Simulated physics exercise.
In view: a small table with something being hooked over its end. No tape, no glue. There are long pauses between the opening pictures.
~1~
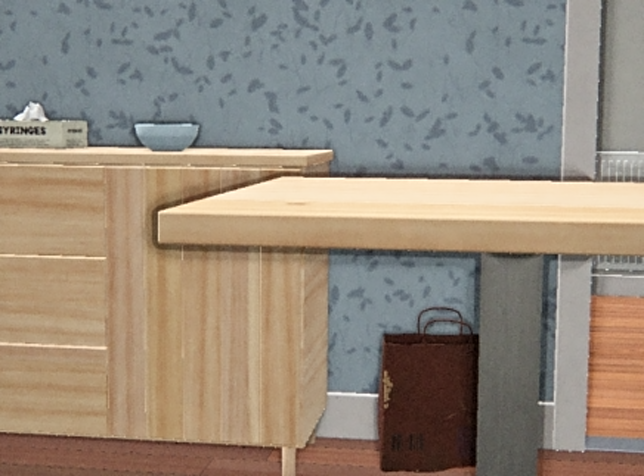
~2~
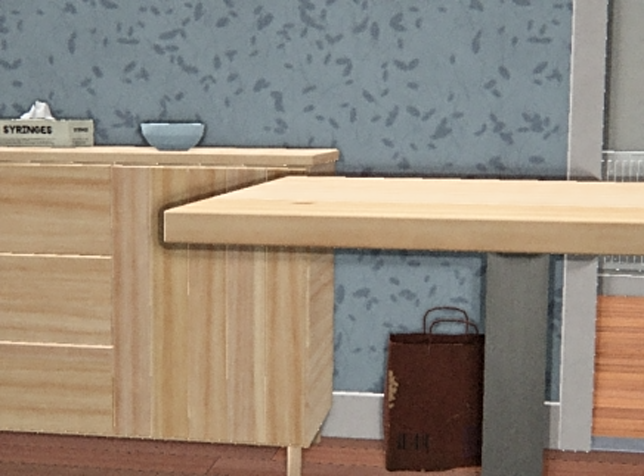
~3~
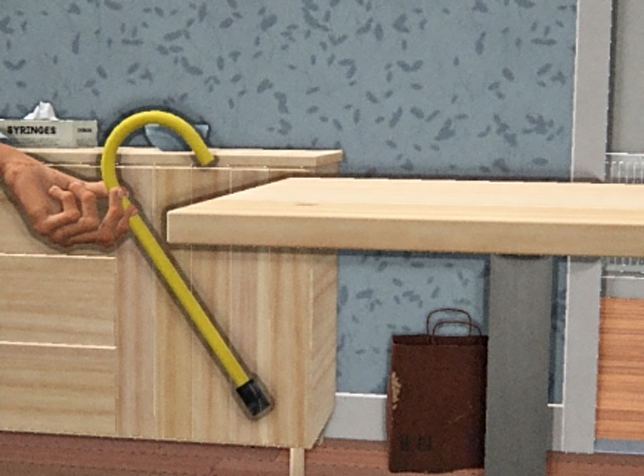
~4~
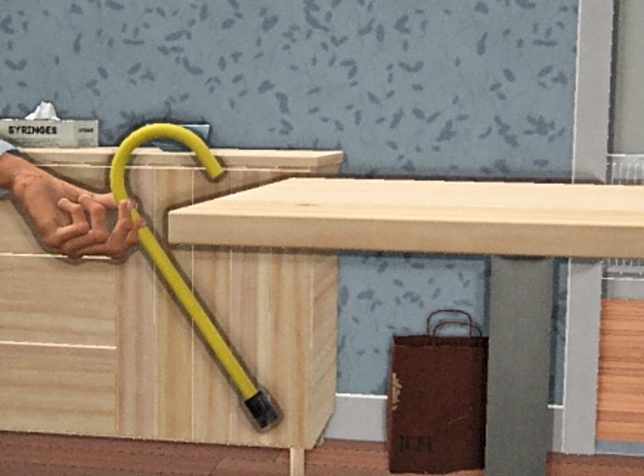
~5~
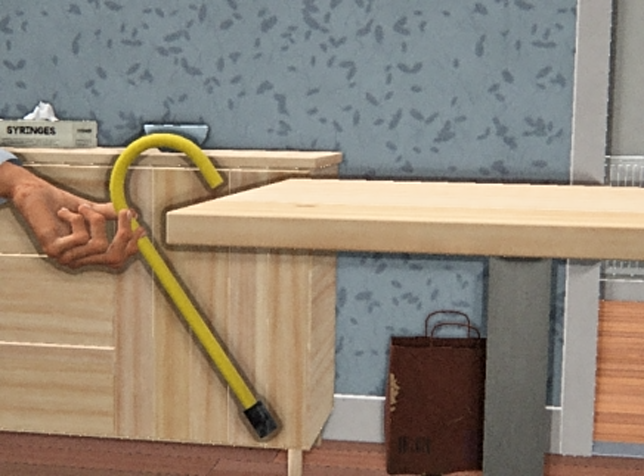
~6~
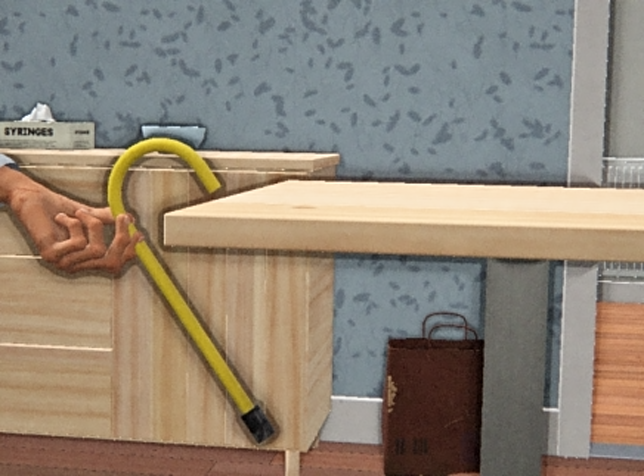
A hand brings in a yellow cane and lowers it slightly beside the table's end.
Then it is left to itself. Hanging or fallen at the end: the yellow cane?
Here the yellow cane slips off.
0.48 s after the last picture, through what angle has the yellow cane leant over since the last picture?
About 40°.
Then, 0.32 s after the last picture, yellow cane falling.
At rest, the yellow cane drops past the edge.
